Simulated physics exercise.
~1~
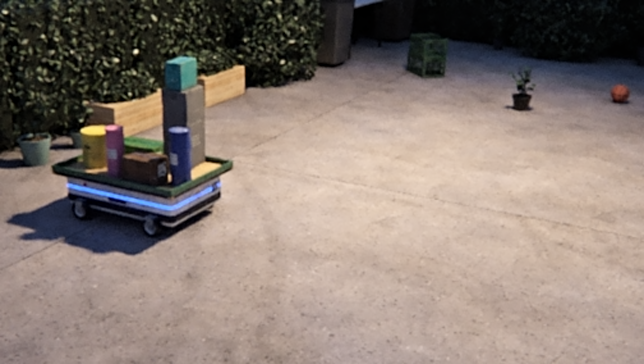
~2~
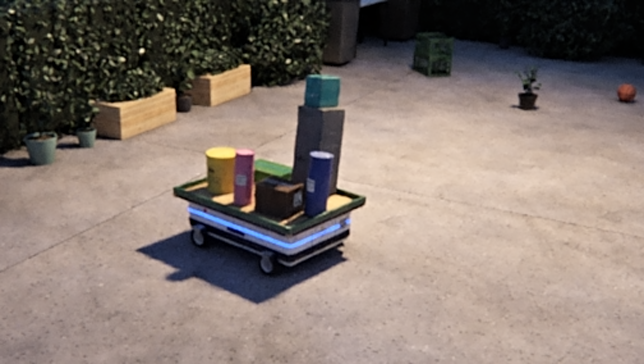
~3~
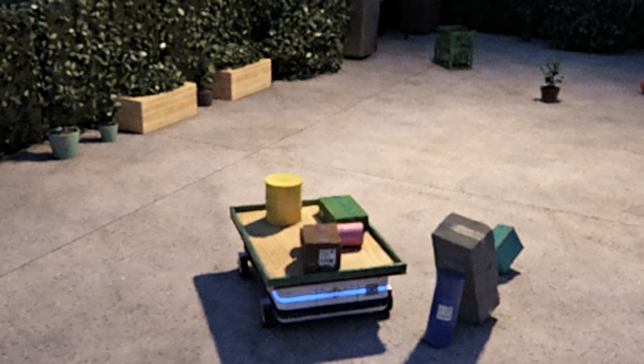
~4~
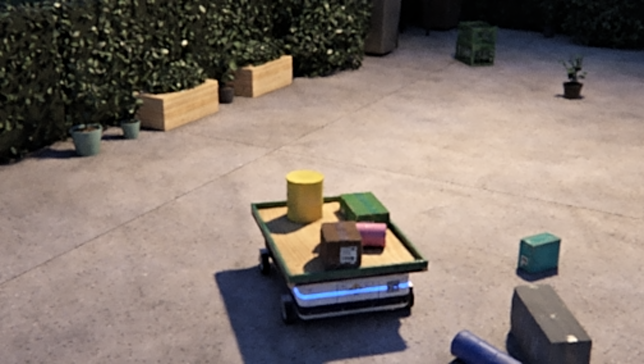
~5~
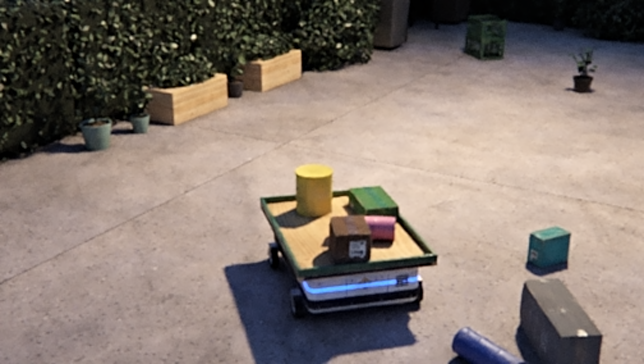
A low robot cart with a green-rimmed tray rolls across a paved yard beside a dark hedge, seen from above, with planters behind it. It carries a yellow pail, pink and blue canisters, a brown box, a green parcel and a tall grey box topped by a turquoise parcel. As it moves right and swings toward the viewer, the grey box leans, and it, the turquoise parcel and the blue canister tumble off to the right. The pink canister tips over on the tray. The cart stops with the three fallen things on the ground, the pink canister lying aboard and the pail still upright.
